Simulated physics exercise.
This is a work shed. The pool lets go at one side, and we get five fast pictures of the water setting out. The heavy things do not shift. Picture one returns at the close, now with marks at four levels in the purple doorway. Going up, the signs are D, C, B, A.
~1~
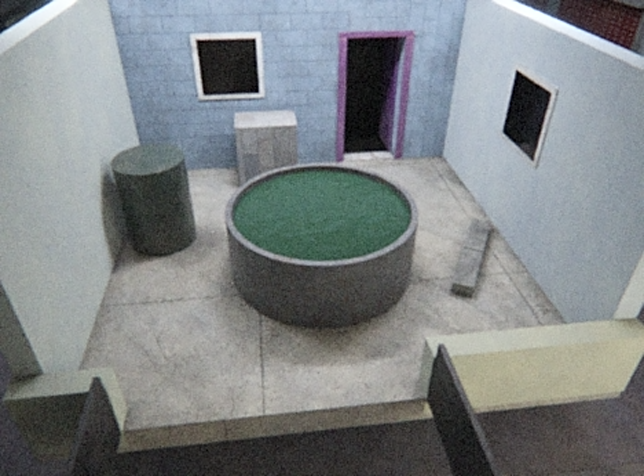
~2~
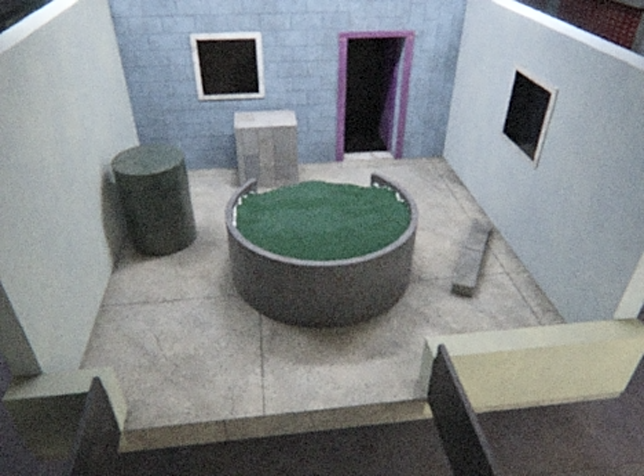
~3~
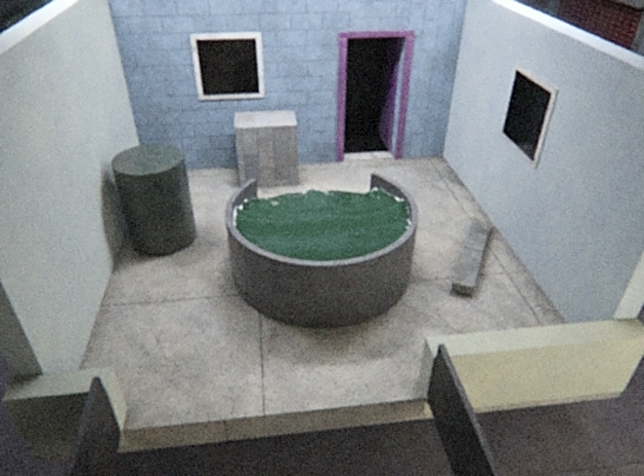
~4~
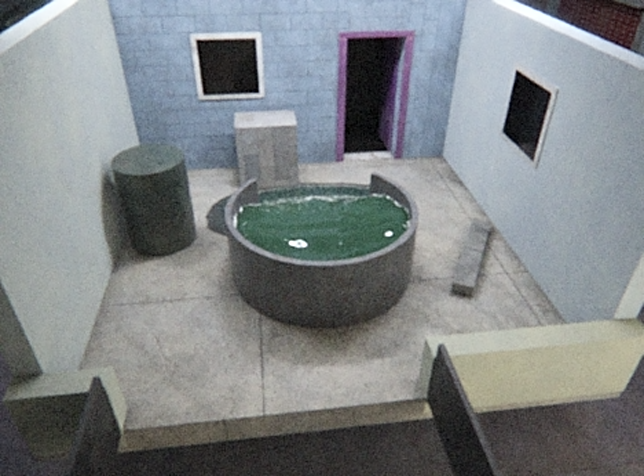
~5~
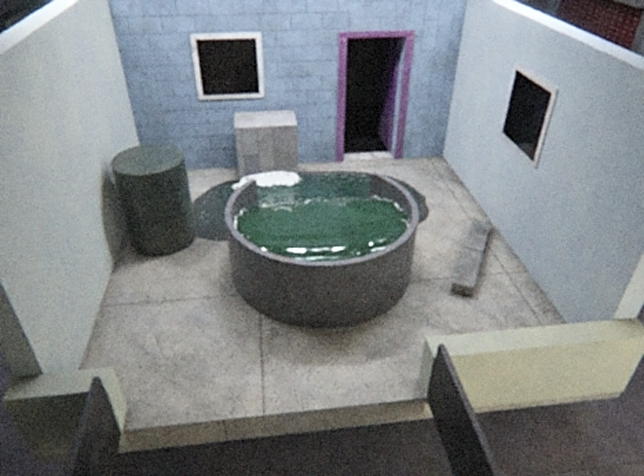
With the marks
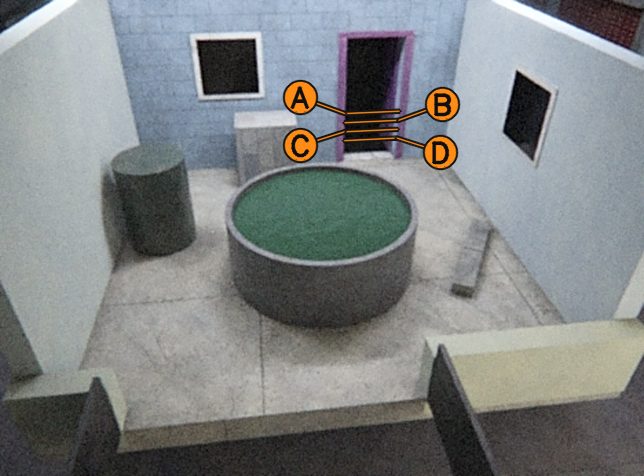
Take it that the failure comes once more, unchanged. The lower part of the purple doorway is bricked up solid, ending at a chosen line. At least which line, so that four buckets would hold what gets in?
It is D.
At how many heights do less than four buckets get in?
All of the four.
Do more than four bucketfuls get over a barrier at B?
No, not at all.
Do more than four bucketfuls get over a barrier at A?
No, that is safe.
On the marked copy, A at (372, 112); B at (371, 121); C at (371, 130); D at (370, 139); from the bottom up D, C, B, A.
With A, nothing gets over.
With B, nothing gets over.
With C, nothing gets over.
With D, a splash gets over, under a bucket.
